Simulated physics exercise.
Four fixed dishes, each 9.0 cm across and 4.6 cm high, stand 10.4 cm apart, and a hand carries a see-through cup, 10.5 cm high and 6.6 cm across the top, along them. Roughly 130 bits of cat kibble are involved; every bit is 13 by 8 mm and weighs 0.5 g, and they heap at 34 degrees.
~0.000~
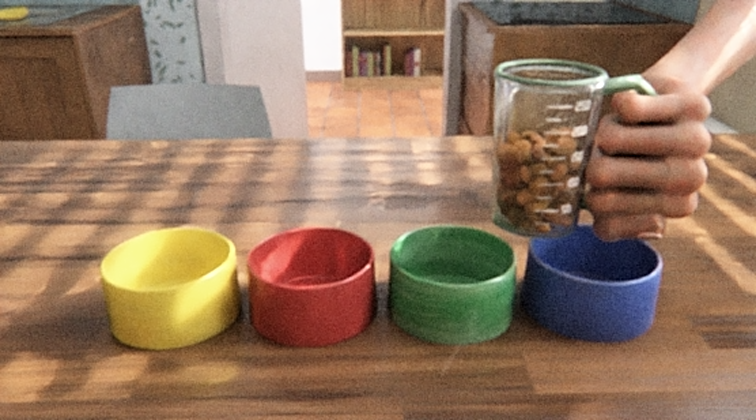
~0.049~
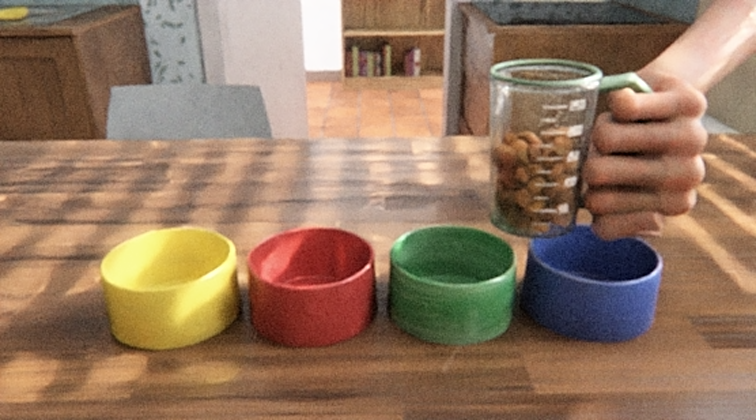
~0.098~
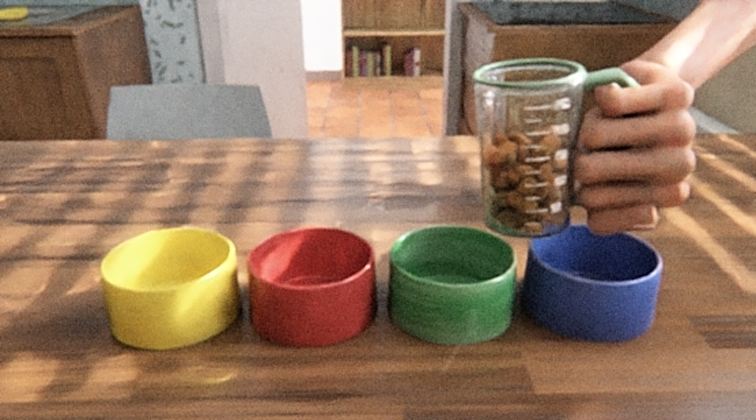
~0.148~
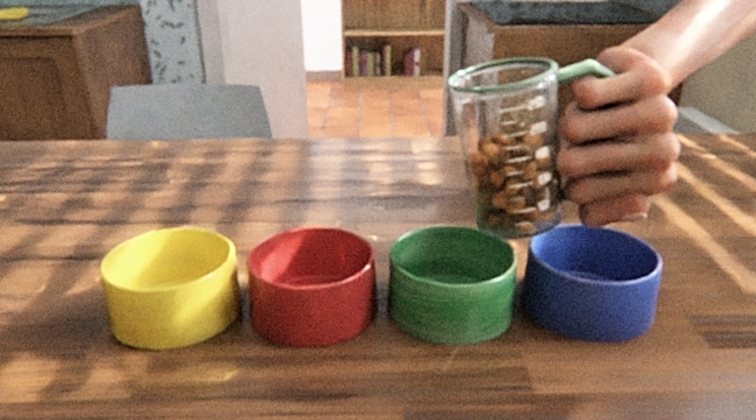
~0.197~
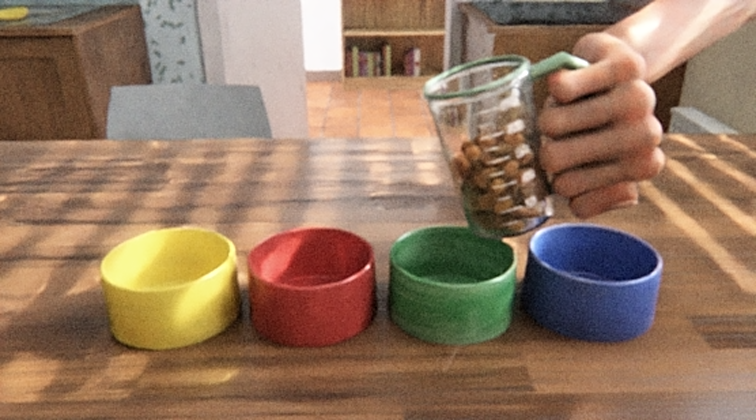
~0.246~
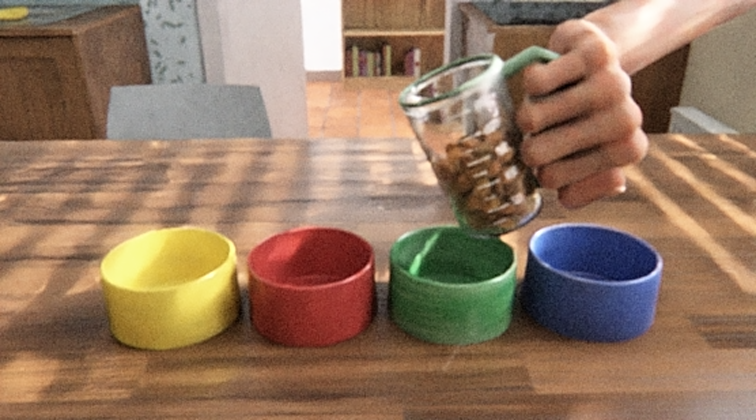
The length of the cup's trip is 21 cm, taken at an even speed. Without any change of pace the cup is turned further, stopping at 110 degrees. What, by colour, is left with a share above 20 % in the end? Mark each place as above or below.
Marks: Red below, blue below, green below, yellow above, counter below.
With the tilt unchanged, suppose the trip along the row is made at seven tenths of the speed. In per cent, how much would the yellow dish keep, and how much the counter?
Yellow: 90; counter: 0.
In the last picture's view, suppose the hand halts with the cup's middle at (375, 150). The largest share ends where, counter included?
Red.
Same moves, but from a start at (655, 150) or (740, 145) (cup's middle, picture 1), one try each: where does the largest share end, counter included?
The winner: Red; red.
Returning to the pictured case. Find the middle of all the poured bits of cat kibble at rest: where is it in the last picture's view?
Around (175, 289).
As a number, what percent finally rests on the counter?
0 per cent.
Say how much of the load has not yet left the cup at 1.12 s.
Roughly 60 per cent of the load.
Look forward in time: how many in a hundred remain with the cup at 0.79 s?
100 %.
After 0.57 s, tilt 66 degrees; cup holds 100 %.
After 0.79 s, tilt 94 degrees; cup holds 100 %.
Then, at 1.12 s, tilt 110 degrees; cup holds 60 %, yellow 40 %.
At rest (3.2 s), red 0 %, blue 0 %, green 0 %, yellow 90 %, counter 0 %, cup 10 %.
